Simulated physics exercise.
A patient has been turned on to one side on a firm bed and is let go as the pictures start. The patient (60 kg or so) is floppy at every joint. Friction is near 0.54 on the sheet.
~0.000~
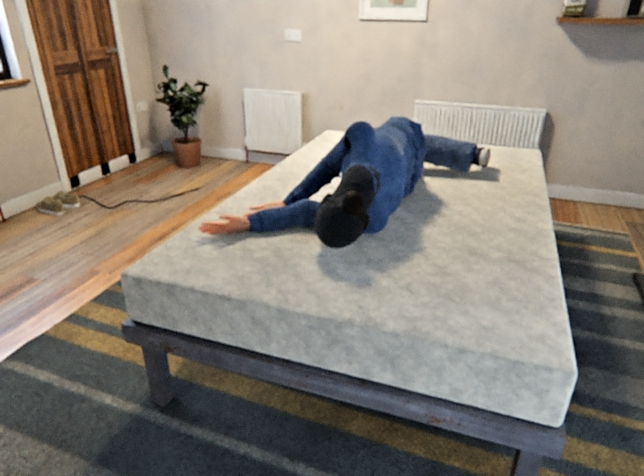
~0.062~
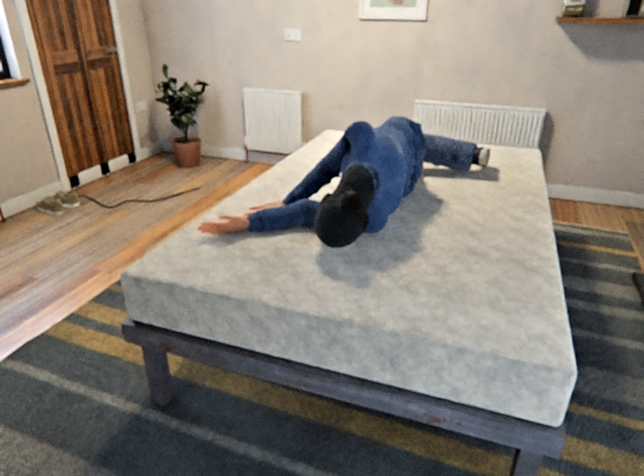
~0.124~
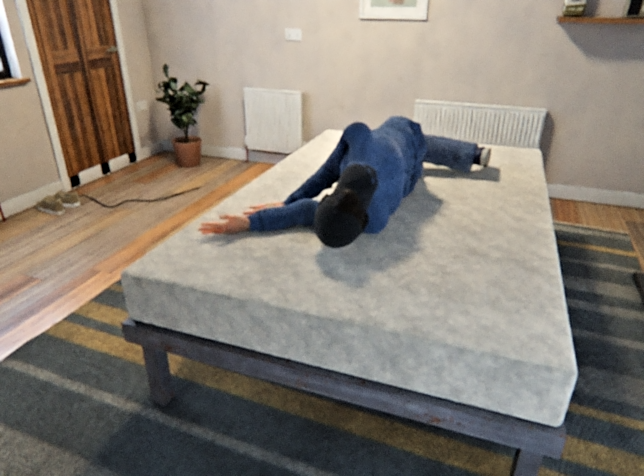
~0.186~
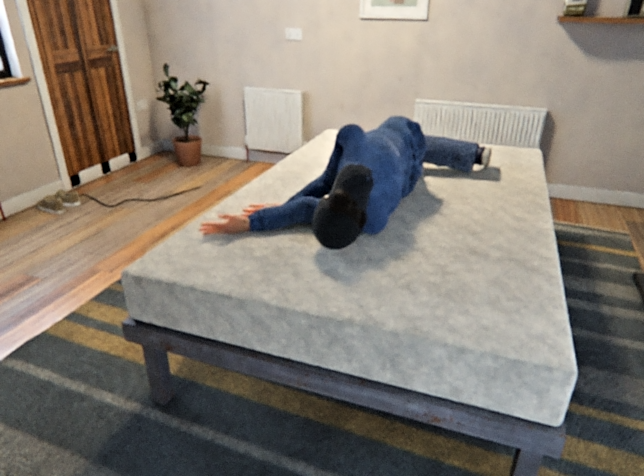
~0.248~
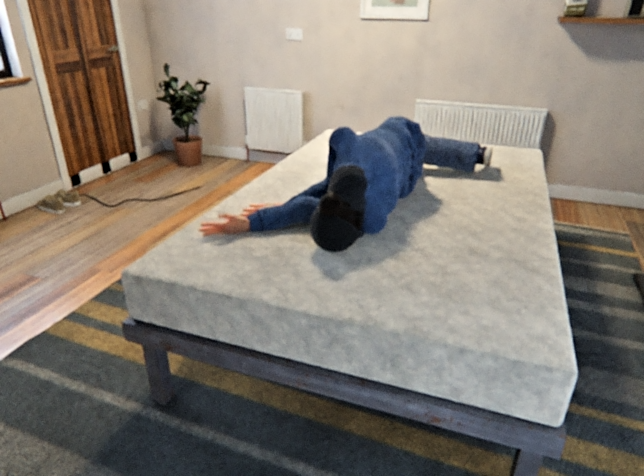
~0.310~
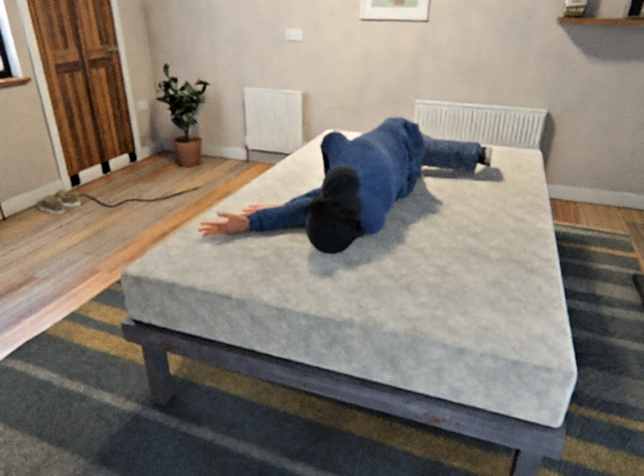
A dark-haired person in blue clothes lies on one side across a pale grey mattress on a dark frame, seen from above its near end in a beige room. Around the bed are a striped grey and yellow rug, wooden floor, brown door and potted plant at left, and white radiators behind. With the camera still, the torso slowly rolls slightly chest-down, the head shifting a little left, the arms staying outstretched leftward.
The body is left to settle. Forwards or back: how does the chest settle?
Here the chest rolls forwards.
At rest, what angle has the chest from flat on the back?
Turned some 160°.
After 0.54 s the chest is turned 145° from lying flat on the back, near (345, 184) in the last picture's view.
After 0.94 s the chest is turned 150° from lying flat on the back, near (341, 185) in the last picture's view.
After 1.54 s the chest is turned 155° from lying flat on the back, near (340, 185) in the last picture's view.
When all is still (3.8 s), chest rolls forwards.
